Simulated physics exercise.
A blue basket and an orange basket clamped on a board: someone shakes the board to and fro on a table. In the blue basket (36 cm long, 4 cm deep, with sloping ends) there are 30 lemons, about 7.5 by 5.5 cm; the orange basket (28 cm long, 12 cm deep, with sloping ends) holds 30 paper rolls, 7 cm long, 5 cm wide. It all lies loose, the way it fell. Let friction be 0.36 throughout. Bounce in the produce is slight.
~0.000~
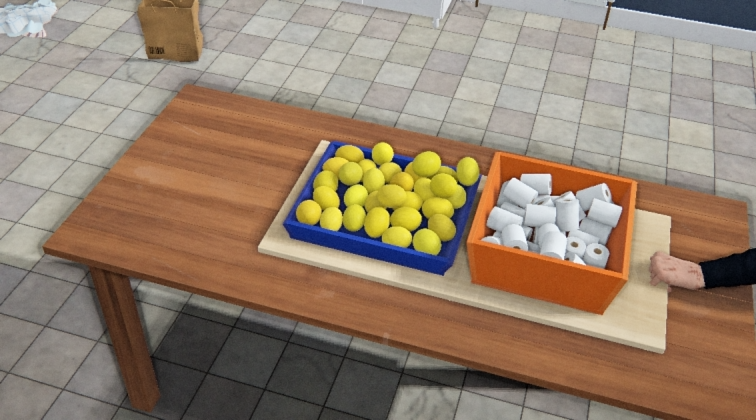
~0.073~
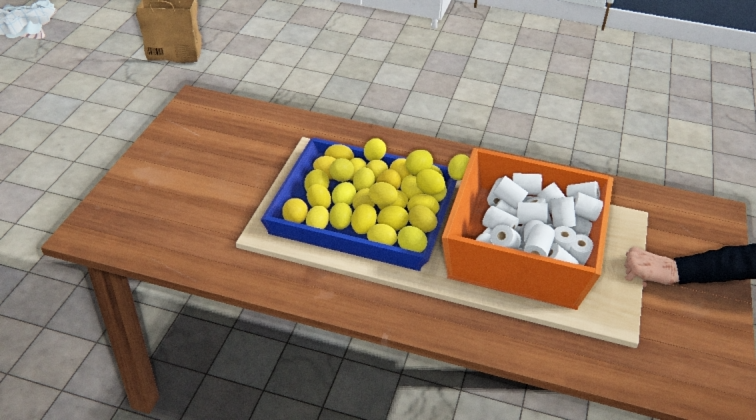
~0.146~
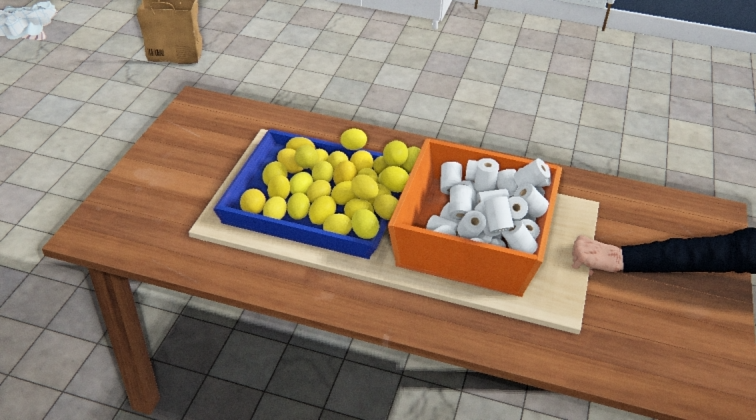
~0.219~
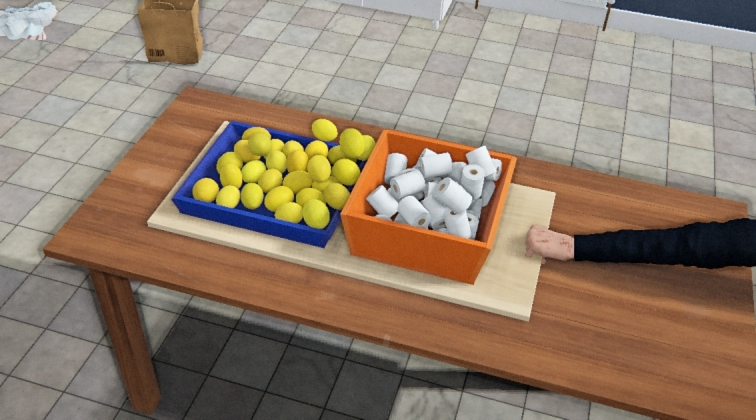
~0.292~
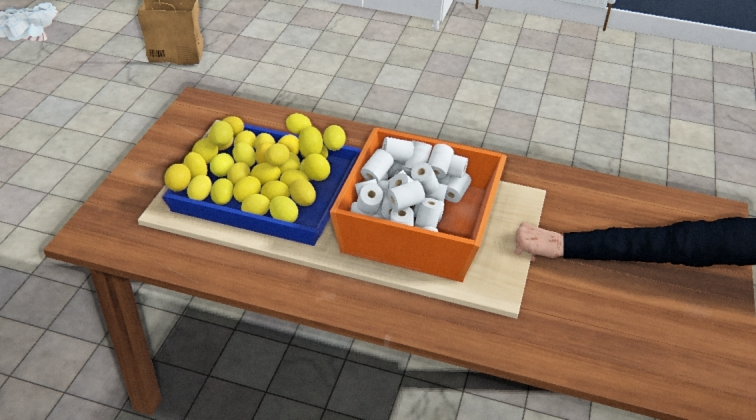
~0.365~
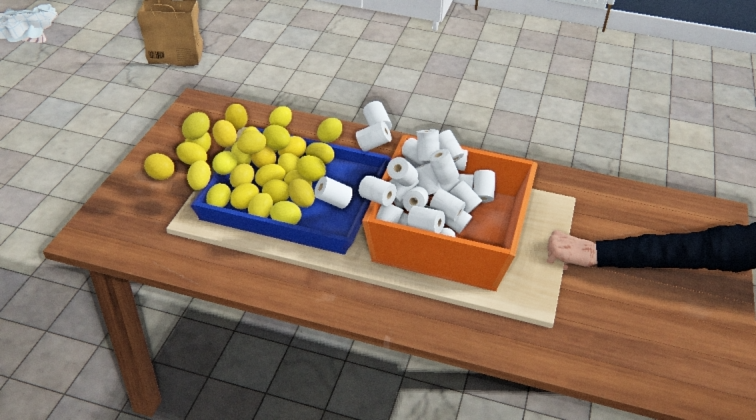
A board carrying a blue basket of lemons and an orange basket of paper rolls slid left across a table beside someone's fist, then jerked back right as lemons and rolls flew out leftward.
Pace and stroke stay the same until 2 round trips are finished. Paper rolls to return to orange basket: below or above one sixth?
The spill ends up larger than a sixth.
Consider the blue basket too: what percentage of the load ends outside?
I'd put the blue basket at some 75 per cent.
After 0.56 s, blue basket 17 in, 13 out and orange basket 25 in, 5 out.
After 0.81 s, blue basket 15 in, 15 out and orange basket 20 in, 10 out.
After 1.16 s, blue basket 8 in, 22 out and orange basket 19 in, 11 out.
When it is over (at 1.60 s), blue basket 8 in, 22 out and orange basket 19 in, 11 out. Asked share, 11 of 30, 37 per cent.
